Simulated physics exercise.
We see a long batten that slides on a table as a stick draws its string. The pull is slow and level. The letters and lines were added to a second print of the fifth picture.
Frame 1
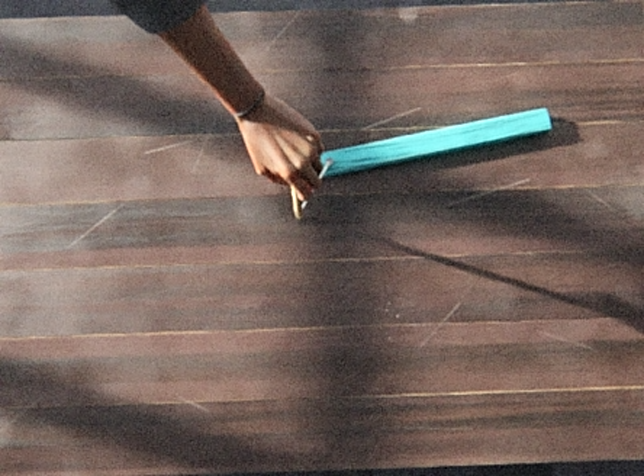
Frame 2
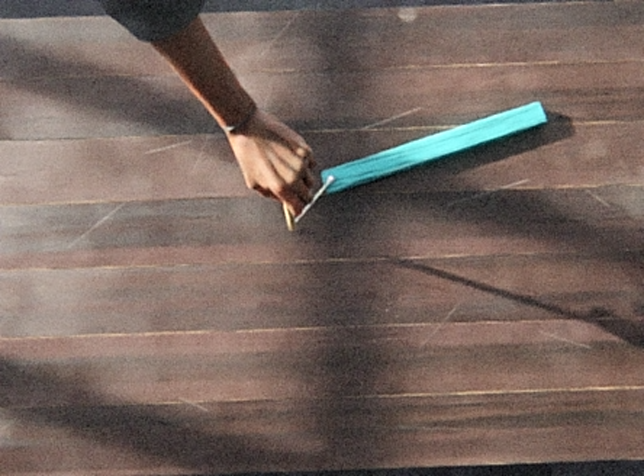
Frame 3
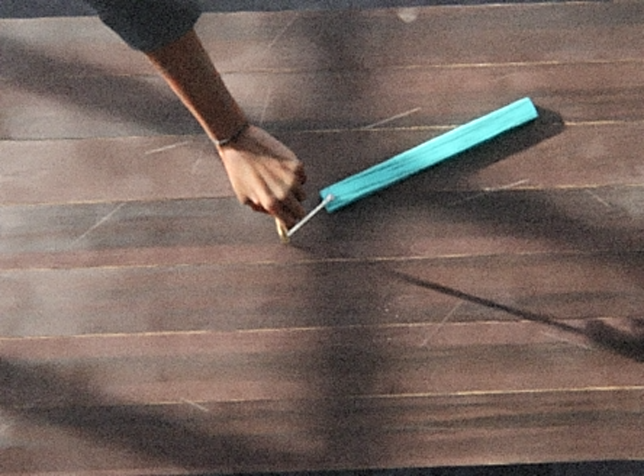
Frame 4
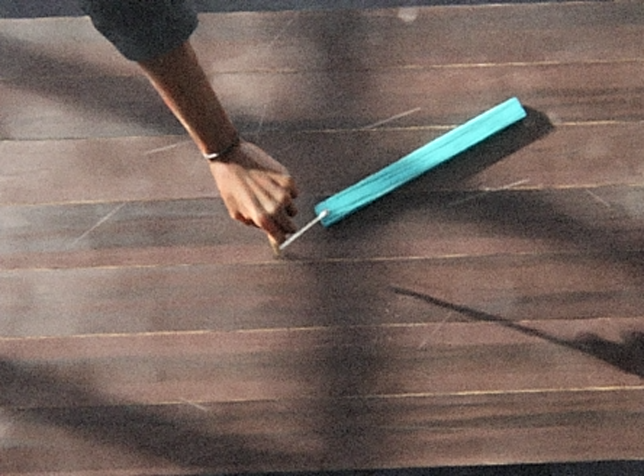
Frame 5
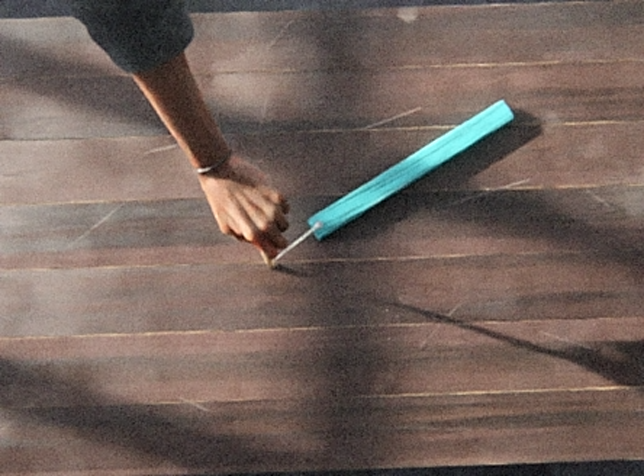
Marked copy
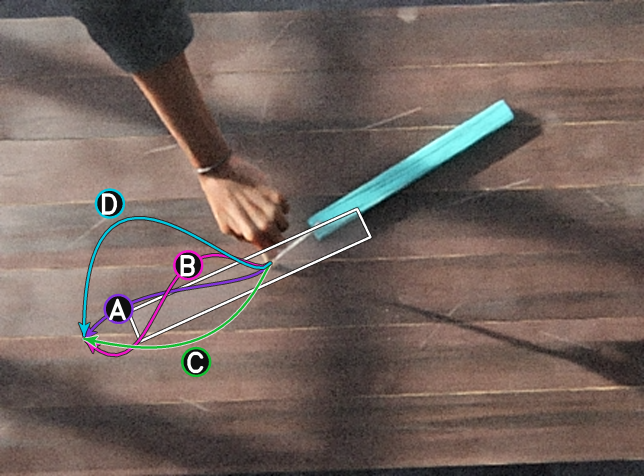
On a dark wooden plank table in slanting light and shadow, a hand reaching from the upper left grips a small stick tied by string to a long turquoise batten. The hand pulls slowly down and left; the batten's near end follows, and the batten slides while turning to a steeper slant.
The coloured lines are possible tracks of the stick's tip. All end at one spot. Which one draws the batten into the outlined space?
C is the one.
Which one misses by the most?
Path D.
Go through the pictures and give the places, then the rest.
In the first frame, turquoise batten (437, 141).
In the second frame, turquoise batten (435, 146).
In the third frame, turquoise batten (430, 153).
In the fourth frame, turquoise batten (422, 160).
In the fifth frame, turquoise batten (412, 168).
On the marked copy, A from (270, 263) via (170, 292) to (84, 339); B from (270, 263) via (167, 293) to (87, 341); C from (270, 263) via (199, 339) to (84, 339); D from (270, 263) via (145, 218) to (84, 336); the outline at (250, 274).
Following C. Soon after the start, foot of the stick (225, 324), middle of the batten (360, 213).
Later, foot of the stick (152, 347), middle of the batten (303, 253).
In the end, foot of the stick (85, 339), middle of the batten (252, 274); it lies in the outline.
As for the rest, A leaves its middle at (243, 255); B leaves its middle at (245, 262); D leaves its middle at (227, 232).
